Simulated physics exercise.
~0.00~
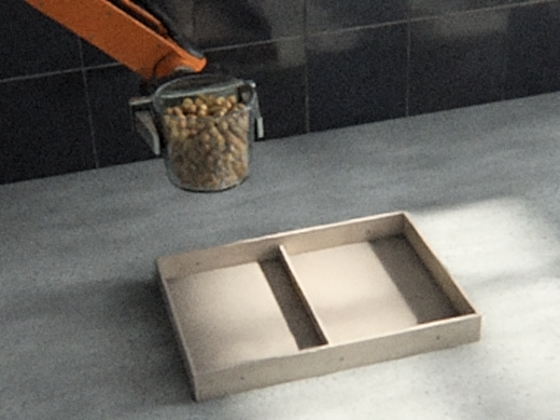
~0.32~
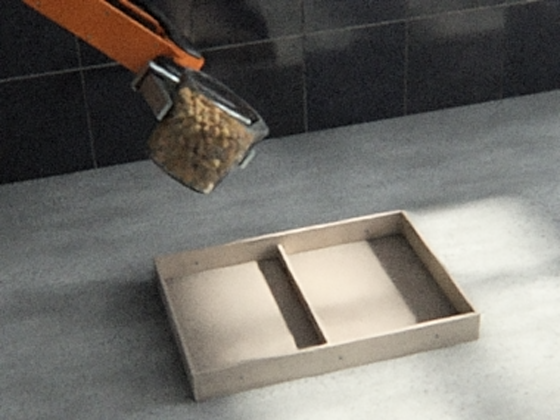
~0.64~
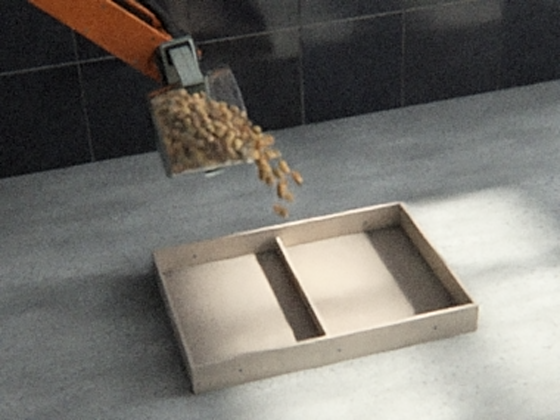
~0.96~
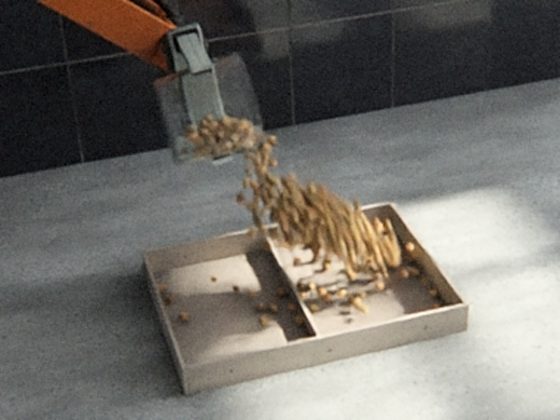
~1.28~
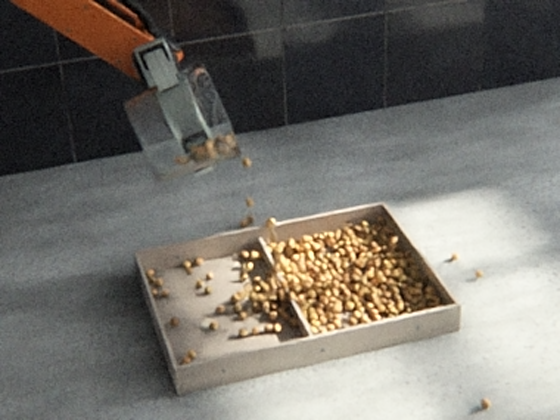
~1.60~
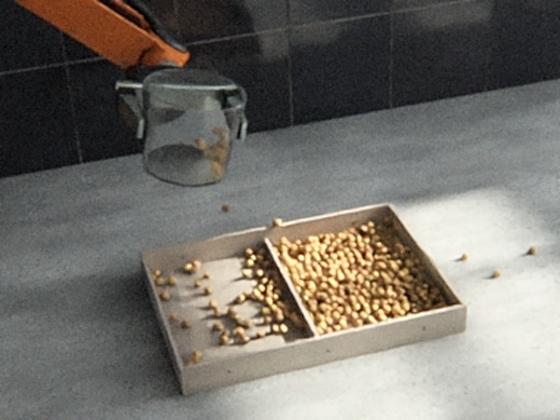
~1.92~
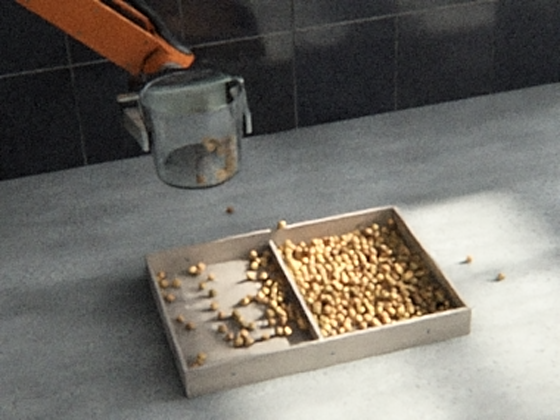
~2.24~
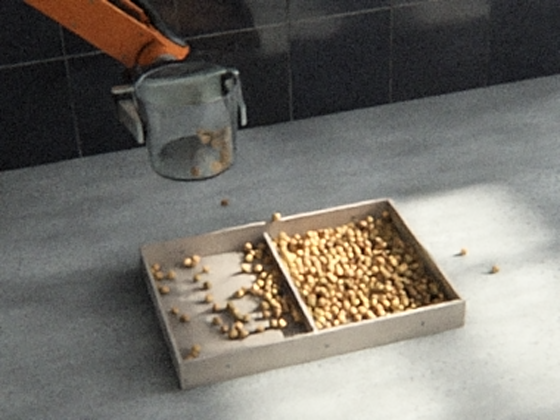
An orange robot arm reaches in from the upper left, holding a clear cup full of tan chickpeas above a pale grey surface, with dark tiles behind, seen from slightly above by a gently swaying camera. Below sits a shallow beige tray split in two by a cross wall. The arm tips the cup to the right until it lies on its side, and the chickpeas pour out in a stream. Most heap in the right part, while some scatter across the left and a few land outside. The cup swings back upright, a few pieces still inside, and the tray stays put.
